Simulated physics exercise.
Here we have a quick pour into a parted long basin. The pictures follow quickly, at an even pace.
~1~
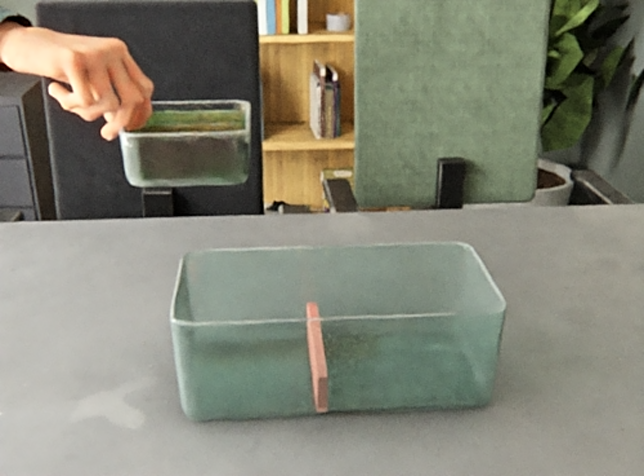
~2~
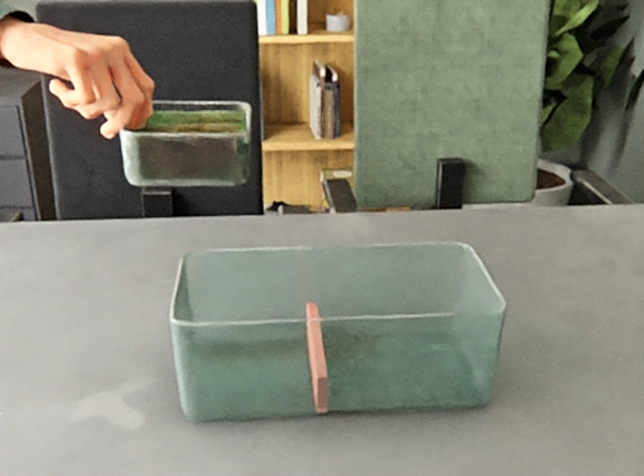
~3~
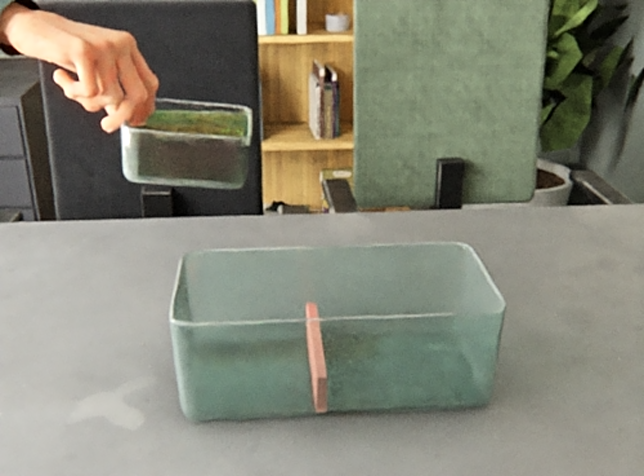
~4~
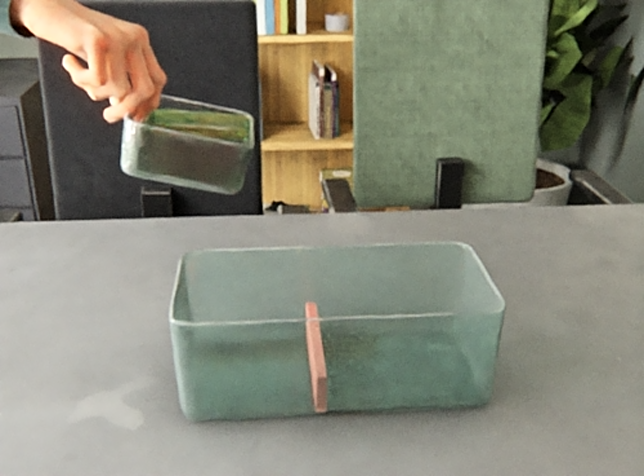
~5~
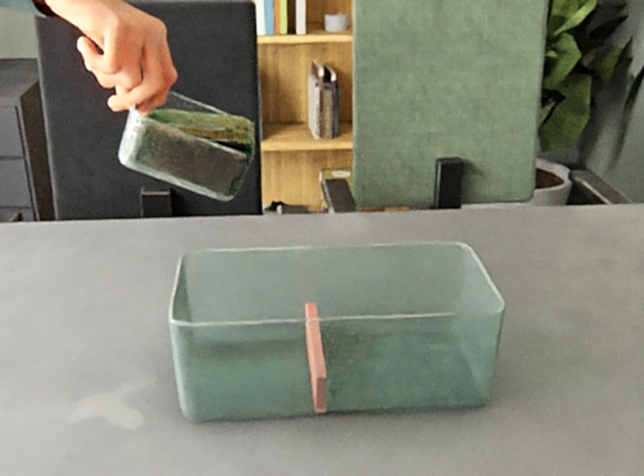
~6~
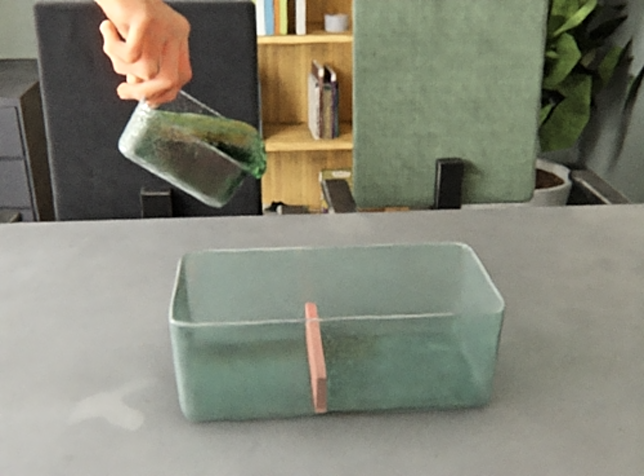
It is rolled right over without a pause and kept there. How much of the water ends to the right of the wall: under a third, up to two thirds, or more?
The share right of the wall is from a third to two thirds.
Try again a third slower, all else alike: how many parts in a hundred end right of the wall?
It comes to 60 per cent or so.
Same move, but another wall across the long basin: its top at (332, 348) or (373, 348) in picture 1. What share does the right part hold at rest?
First some 30, then 20 per cent.
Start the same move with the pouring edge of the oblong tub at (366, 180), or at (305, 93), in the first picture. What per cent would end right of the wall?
Roughly 95 per cent, and 85 per cent.
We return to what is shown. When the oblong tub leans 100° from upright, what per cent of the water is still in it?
Some 10 per cent.
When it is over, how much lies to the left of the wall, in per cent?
About 45 per cent.
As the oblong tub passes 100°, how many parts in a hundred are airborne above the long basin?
About 45 per cent.
A moment on, the oblong tub is tipped right over and 9 per cent is still to pour, 15 is left of the wall and 33 right of it.
Next, the oblong tub is tipped right over and 1 per cent is still to pour, 44 is left of the wall and 52 right of it.
Then the oblong tub is tipped right over and 0 per cent is still to pour, 46 is left of the wall and 52 right of it.
Later the oblong tub is tipped right over and 0 per cent is still to pour, 46 is left of the wall and 52 right of it.
Finally, 46 per cent lies left of the wall, 52 right of it and 1 outside.
